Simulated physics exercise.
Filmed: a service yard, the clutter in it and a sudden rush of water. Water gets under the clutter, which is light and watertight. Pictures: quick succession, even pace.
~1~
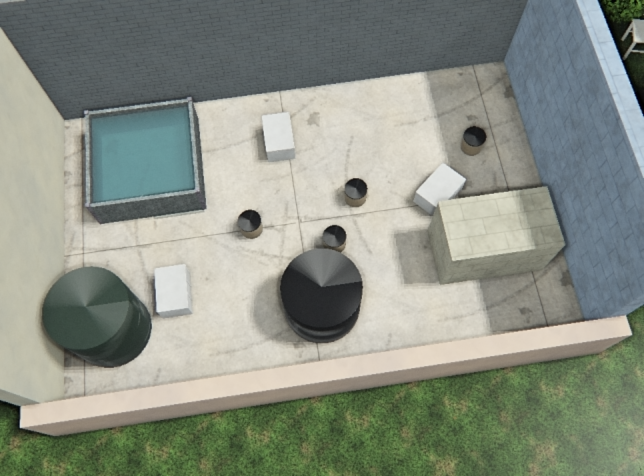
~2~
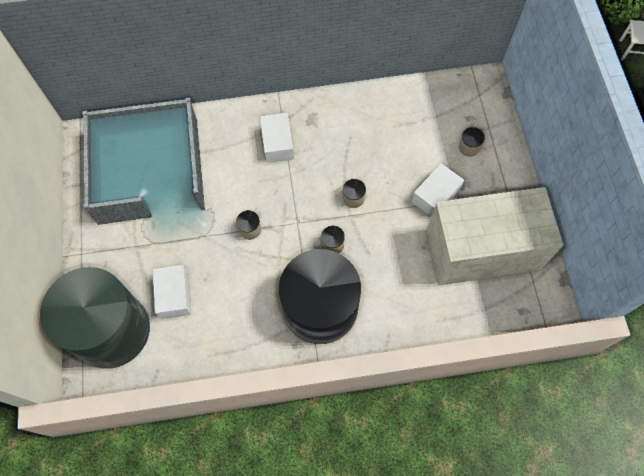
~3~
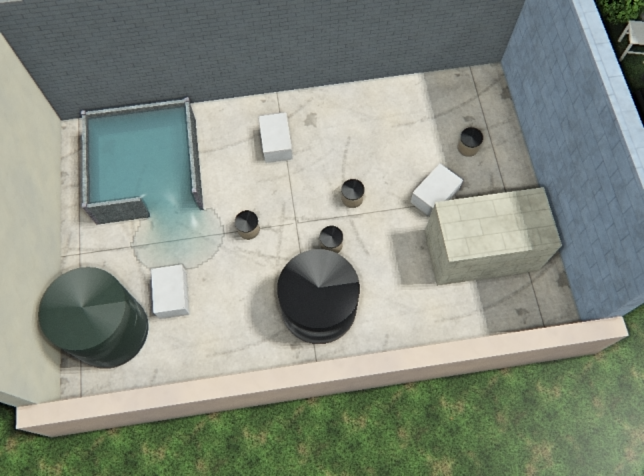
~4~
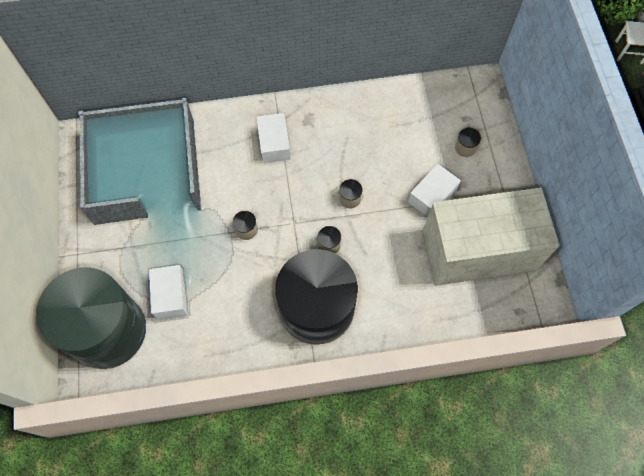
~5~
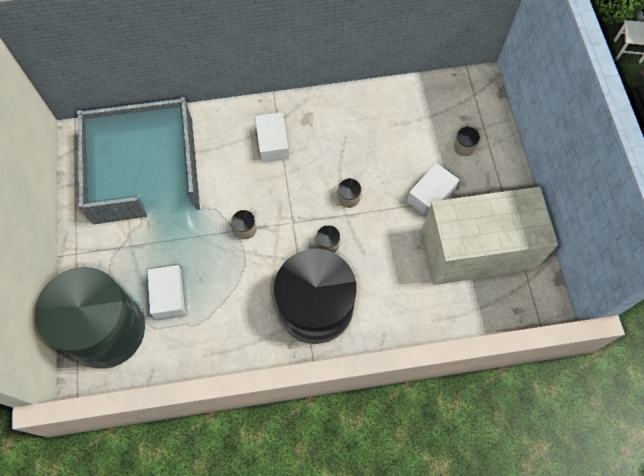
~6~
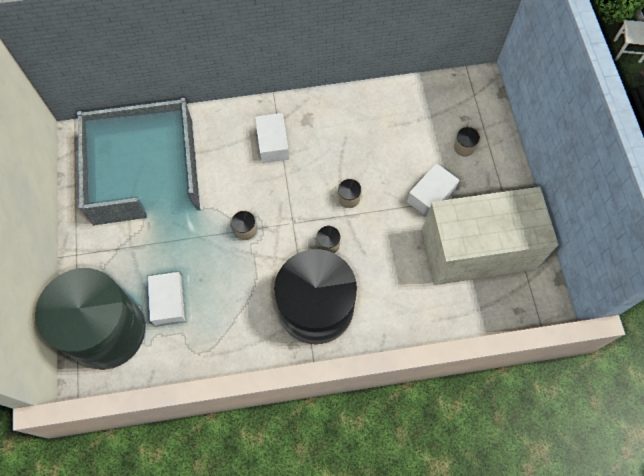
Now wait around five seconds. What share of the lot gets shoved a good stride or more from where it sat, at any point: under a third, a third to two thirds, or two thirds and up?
So the part that moves far is short of the one-third mark.
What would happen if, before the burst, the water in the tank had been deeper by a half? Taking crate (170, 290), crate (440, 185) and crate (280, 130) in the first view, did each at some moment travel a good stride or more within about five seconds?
In sequence: Went the distance, fell short and fell short.
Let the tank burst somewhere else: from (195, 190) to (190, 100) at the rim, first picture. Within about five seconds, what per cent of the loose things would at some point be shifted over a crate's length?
90 per cent or thereabouts.
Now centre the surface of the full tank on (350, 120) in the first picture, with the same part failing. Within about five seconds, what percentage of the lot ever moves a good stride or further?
Estimate: Some 40 per cent of them.
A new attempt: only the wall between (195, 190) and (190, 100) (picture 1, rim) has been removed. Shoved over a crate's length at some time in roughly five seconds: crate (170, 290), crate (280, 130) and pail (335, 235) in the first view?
First stays short of it, second covers that distance, third covers that distance.
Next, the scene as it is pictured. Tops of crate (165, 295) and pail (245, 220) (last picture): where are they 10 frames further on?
They end up at about pixels (160, 365) and (274, 216).
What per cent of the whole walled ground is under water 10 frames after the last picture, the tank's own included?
Estimate: 35 %.
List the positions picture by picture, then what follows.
In the first frame, a crate at (171, 288), on the bottom; a crate at (278, 132) rests on the ground; 0 of 7 have shifted.
In the second frame, a crate at (170, 288) rests on the ground; a crate at (277, 132) rests on the ground; 0 of 7 have shifted.
In the third frame, a crate at (168, 288) rests on the ground; a crate at (275, 132), on the bottom; 0 of 7 have shifted.
In the fourth frame, a crate at (166, 289) rests on the ground; a crate at (273, 132), on the bottom; 0 of 7 have shifted.
In the fifth frame, a crate at (165, 289), on the bottom; a crate at (272, 132) rests on the ground; 0 of 7 have shifted.
In the sixth frame, a crate at (165, 296), on the bottom, close to its start; a crate at (272, 132), on the bottom; 1 of 7 have shifted.
A moment on, 1 of 7 are well off their spots; 0 afloat.
Next, 1 of 7 are well off their spots; 1 afloat.
Later, 1 of 7 are well off their spots; 1 afloat.
In the end, 1 of 7 are well off their spots, and 1 have been at some point; 1 afloat.
